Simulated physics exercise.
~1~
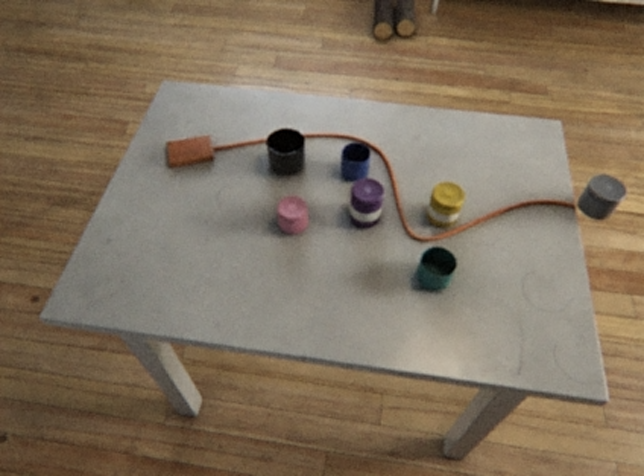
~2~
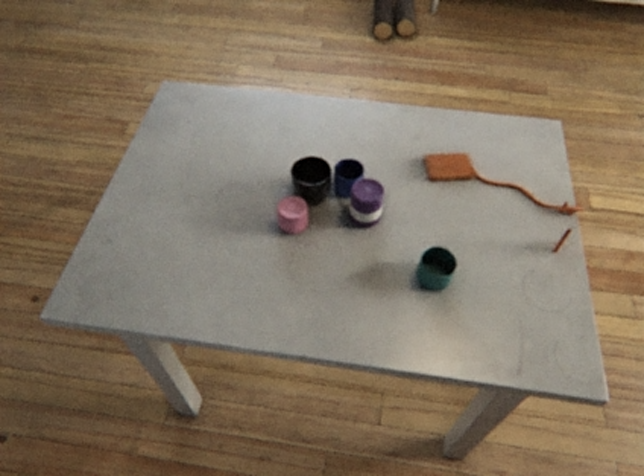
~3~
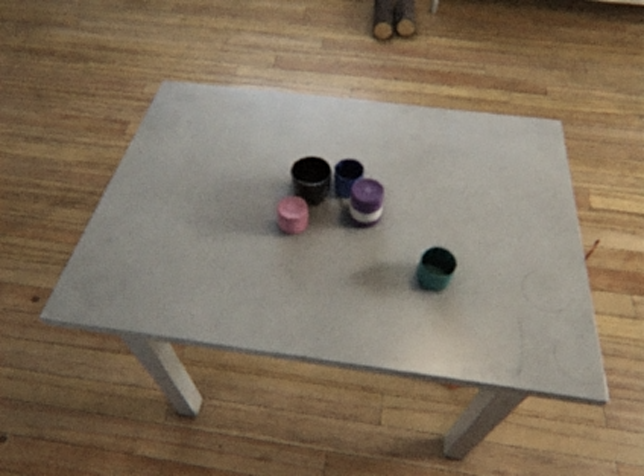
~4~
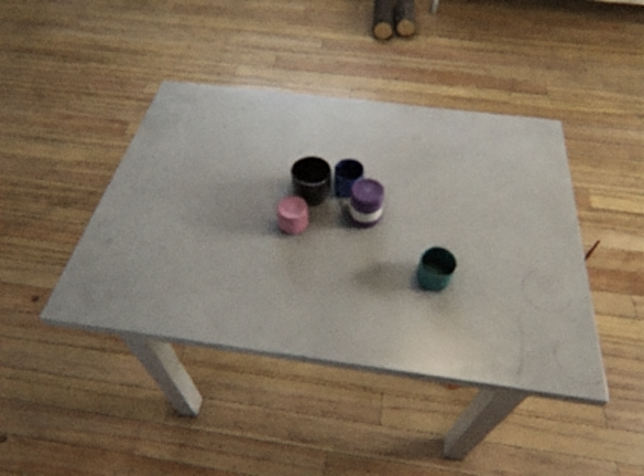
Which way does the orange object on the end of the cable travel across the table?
It moves to the right across the tabletop, toward the edge where the grey object has gone over.
